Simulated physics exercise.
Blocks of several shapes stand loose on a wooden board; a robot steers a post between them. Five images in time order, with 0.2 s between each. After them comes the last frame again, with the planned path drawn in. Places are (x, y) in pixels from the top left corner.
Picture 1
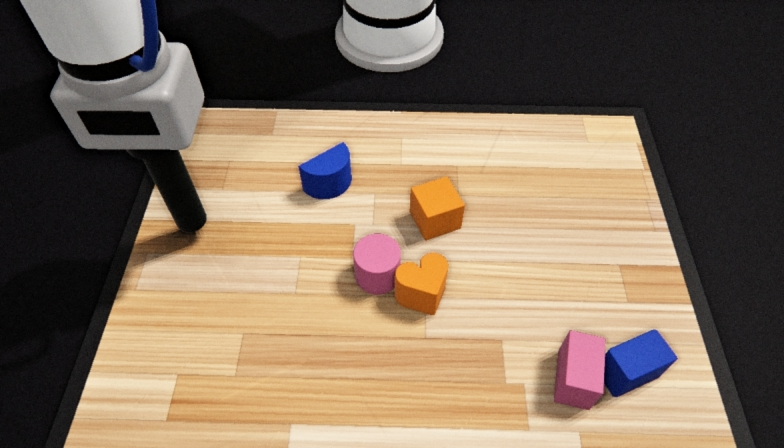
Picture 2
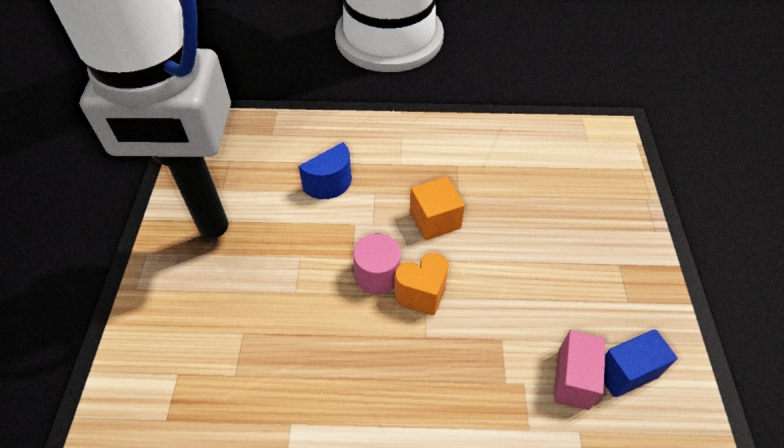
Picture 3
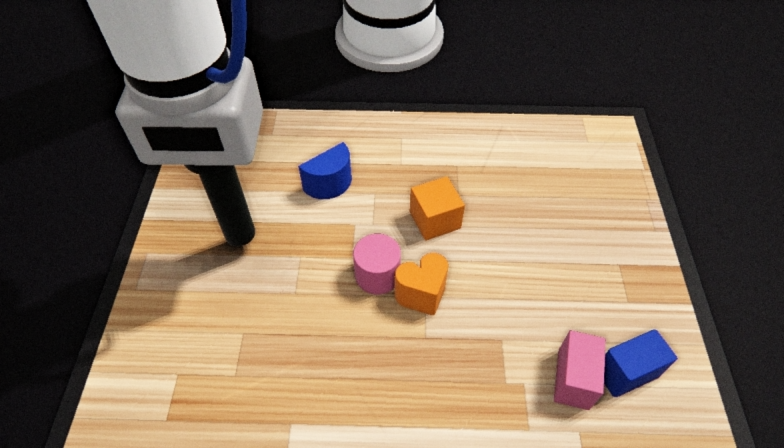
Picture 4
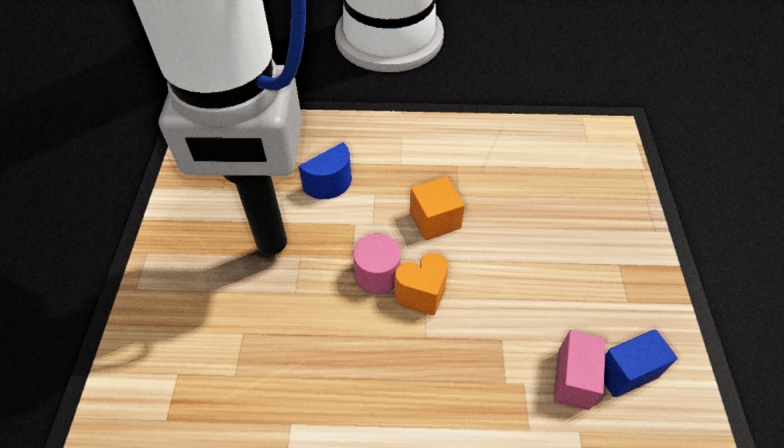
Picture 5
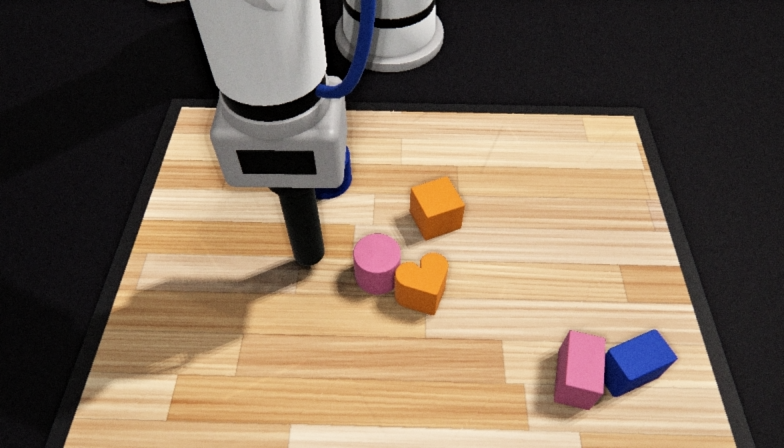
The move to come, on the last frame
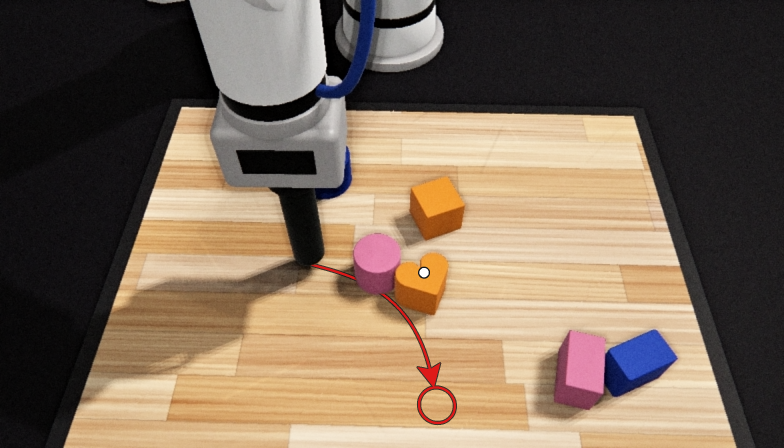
On a light wooden board against a dark background, blue, orange and pink blocks sit scattered while a robot arm holds a black post near the left edge. The arm moves the post steadily rightward and slightly toward the viewer, bringing it just left of the pink cylinder, while the blocks stay still.
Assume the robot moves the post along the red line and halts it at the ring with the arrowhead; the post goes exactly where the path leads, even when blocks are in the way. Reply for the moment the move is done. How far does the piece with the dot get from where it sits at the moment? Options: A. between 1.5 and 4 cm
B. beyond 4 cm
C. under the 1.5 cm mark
Correct choice: B.
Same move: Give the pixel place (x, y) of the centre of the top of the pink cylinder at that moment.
So, by the moment the path ends, you'll find the top centre of the pink cylinder at (429, 263).
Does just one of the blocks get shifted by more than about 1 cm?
I believe not.
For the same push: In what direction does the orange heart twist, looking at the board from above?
Viewed from overhead, the orange heart winds up turned clockwise.
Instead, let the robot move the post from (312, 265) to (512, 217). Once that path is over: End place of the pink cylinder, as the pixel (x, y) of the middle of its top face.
It is going to be at (400, 254).
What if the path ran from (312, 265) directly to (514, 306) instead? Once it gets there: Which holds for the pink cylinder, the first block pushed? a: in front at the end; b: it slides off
Correct choice: A.
The line goes from (312, 265) by way of (372, 287) and (417, 335) to (437, 405); the dot is on the orange heart.
What follows on the original path. One third of the way, post at (373, 278); pink cylinder at (413, 259); orange heart at (461, 280), turned 15° clockwise.
Two thirds of the way, post at (419, 327); pink cylinder at (429, 263); orange heart at (479, 281), turned 40° clockwise.
At the end, post at (438, 397); pink cylinder at (429, 263); orange heart at (479, 281), turned 40° clockwise; orange square block unmoved.
